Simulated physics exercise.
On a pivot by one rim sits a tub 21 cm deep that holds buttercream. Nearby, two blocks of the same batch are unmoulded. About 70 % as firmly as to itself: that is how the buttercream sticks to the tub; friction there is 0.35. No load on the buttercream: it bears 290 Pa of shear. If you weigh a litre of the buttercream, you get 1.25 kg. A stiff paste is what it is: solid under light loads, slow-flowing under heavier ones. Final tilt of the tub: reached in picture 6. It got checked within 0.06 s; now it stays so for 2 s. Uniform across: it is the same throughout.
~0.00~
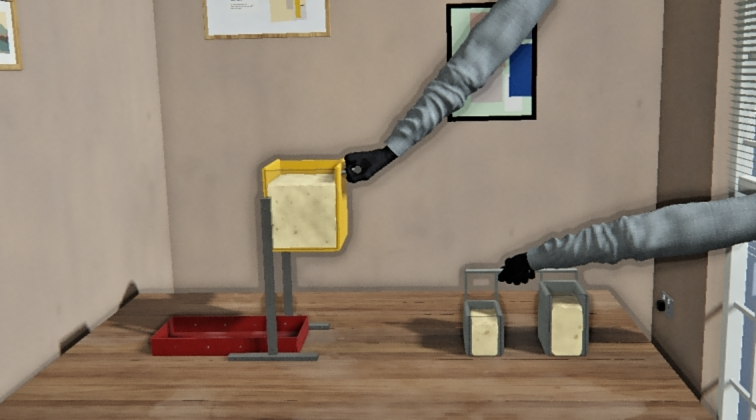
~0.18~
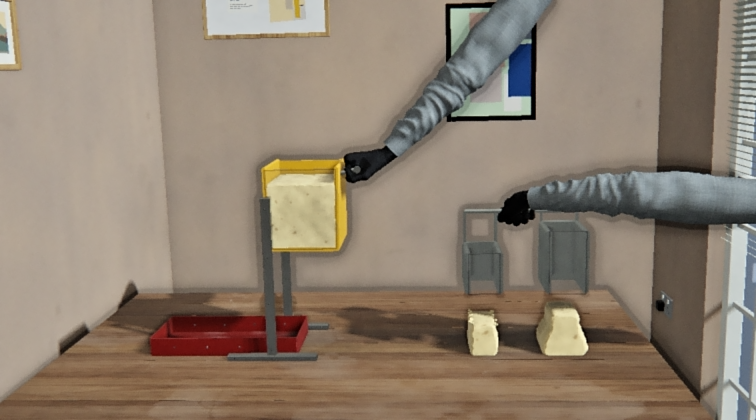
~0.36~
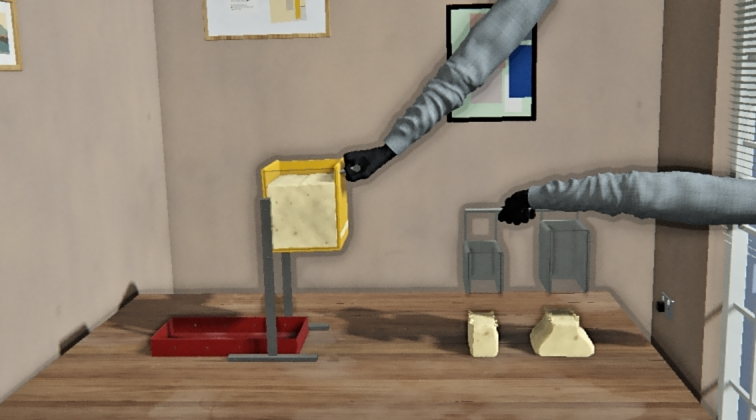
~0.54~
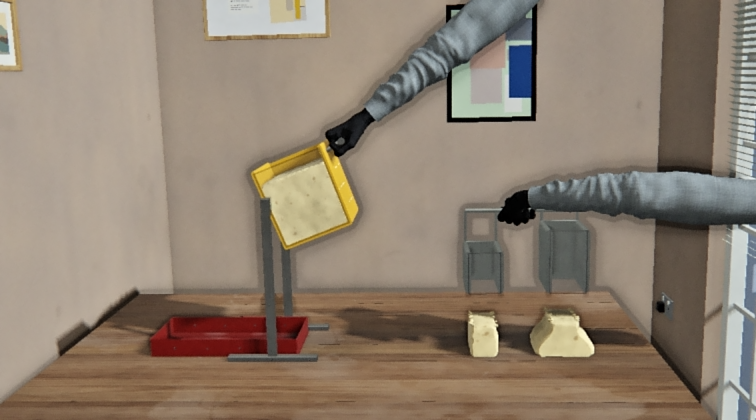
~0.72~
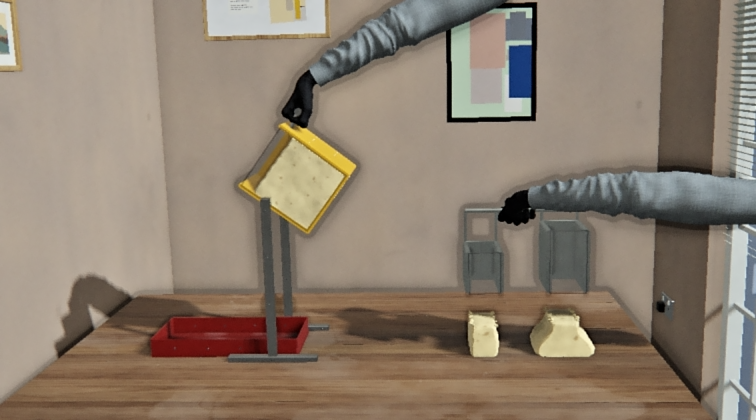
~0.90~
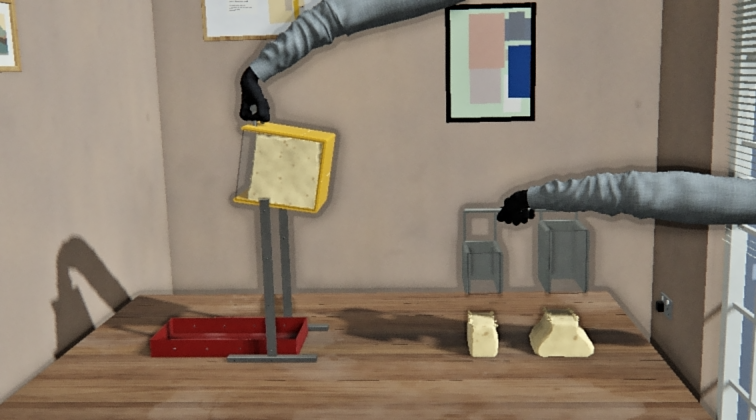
Two gray molds lift off pale blocks that slump slightly, then a gloved hand tilts the yellow tub leftward.
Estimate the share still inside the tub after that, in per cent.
I would say about 72 per cent.
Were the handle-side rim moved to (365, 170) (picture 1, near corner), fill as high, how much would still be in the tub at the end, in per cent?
I'd guess around 45 per cent remains.
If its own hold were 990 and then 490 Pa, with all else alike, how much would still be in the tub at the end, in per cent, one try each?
First 100 %, second 100 %.
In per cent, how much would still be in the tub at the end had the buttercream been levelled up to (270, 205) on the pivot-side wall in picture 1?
Roughly 100 per cent would still be in the tub at the end.
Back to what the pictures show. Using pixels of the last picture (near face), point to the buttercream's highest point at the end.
I'd point to somewhere around (284, 158).
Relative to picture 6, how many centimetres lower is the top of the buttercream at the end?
5 cm or so.
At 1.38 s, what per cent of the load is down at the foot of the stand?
0 %.
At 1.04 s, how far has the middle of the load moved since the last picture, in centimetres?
Displacement noted: Approx. 3 cm... about that.
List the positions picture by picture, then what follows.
The first picture shows handle-side rim at (335, 169), tilt 0 degrees; crest of the buttercream at (332, 183); block heights 9.0 cm, 14 cm (left to right).
The second picture shows handle-side rim at (334, 169), tilt 0 degrees; crest of the buttercream at (331, 183); block heights 8.7 cm, 11 cm (left to right).
The third picture shows handle-side rim at (334, 168), tilt 1 degrees; crest of the buttercream at (329, 183); block heights 8.6 cm, 9.6 cm (left to right).
The fourth picture shows handle-side rim at (318, 147), tilt 21 degrees; crest of the buttercream at (318, 165); block heights 8.6 cm, 9.6 cm (left to right).
The fifth picture shows handle-side rim at (279, 128), tilt 53 degrees; crest of the buttercream at (295, 141); block heights 8.6 cm, 9.6 cm (left to right).
The sixth picture shows handle-side rim at (243, 130), tilt 80 degrees; crest of the buttercream at (262, 137); block heights 8.6 cm, 9.6 cm (left to right).
After 1.04 s, the tub is at 80 degrees and holds 98 %.
After 1.21 s, the tub is at 80 degrees and holds 83 %.
After 1.38 s, the tub is at 80 degrees and holds 73 %.
After 1.55 s, the tub is at 80 degrees and holds 72 %.
After 2.90 s, the tub is at 80 degrees and holds 72 %.
